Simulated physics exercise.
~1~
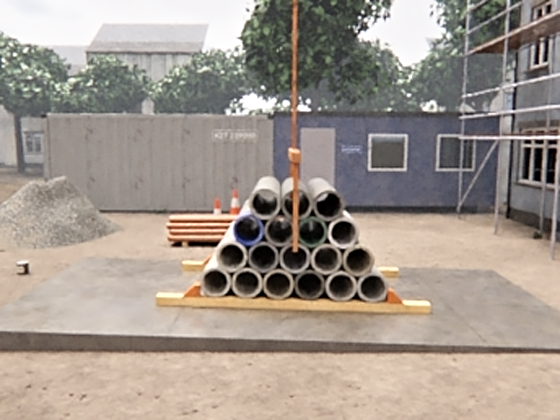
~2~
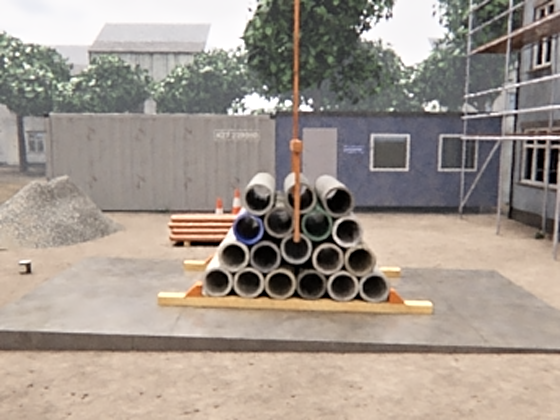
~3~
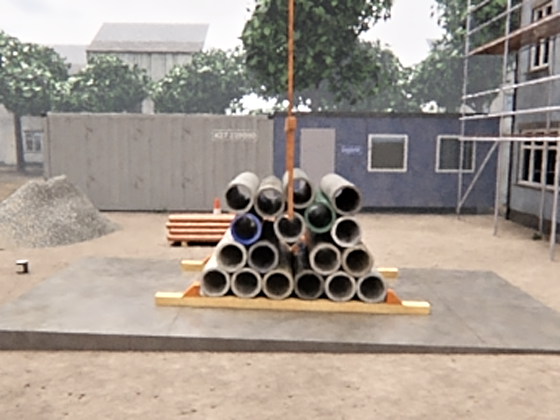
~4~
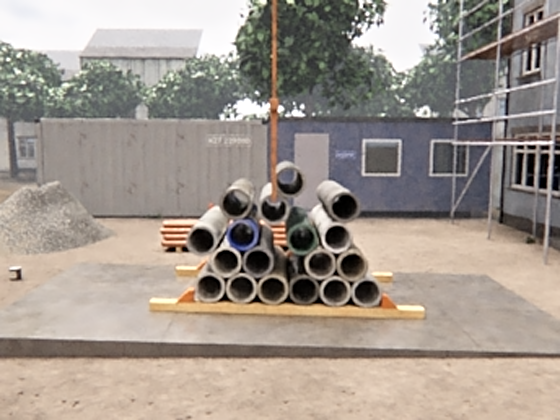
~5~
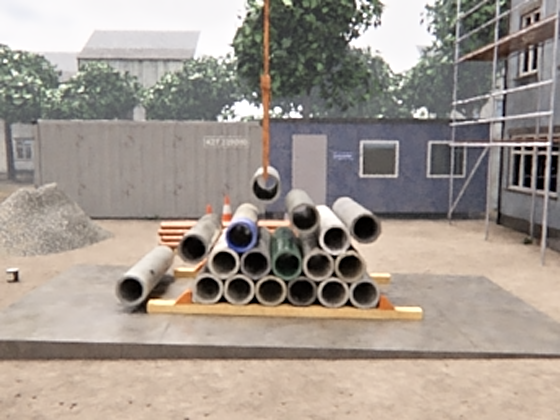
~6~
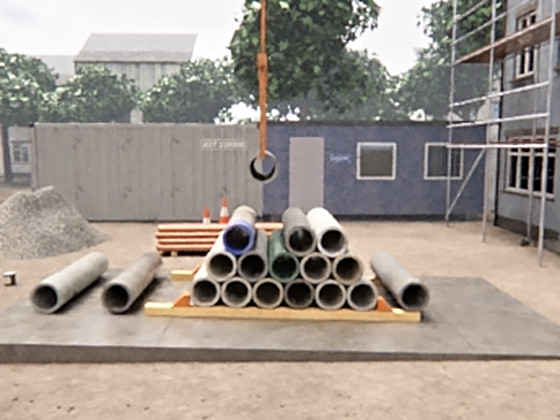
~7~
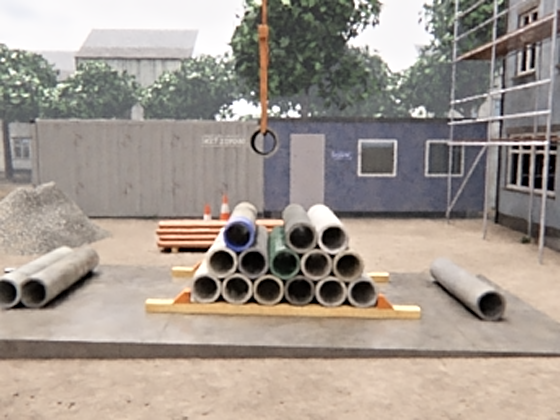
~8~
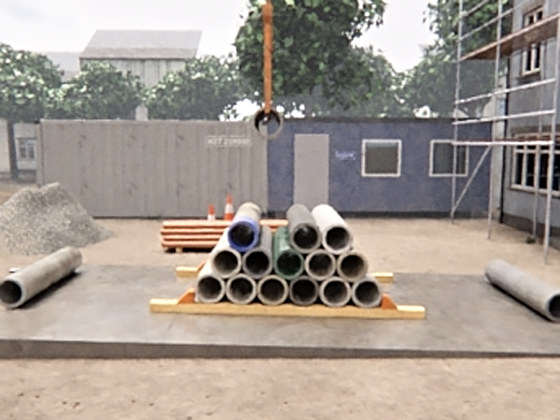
In this clip, an orange beam lifts one concrete pipe out of a stacked pile on wooden bearers, and neighbouring pipes tumble down both sides and roll outward across the slab, while the blue pipe stays in place and the lifted pipe hangs above the remaining stack.
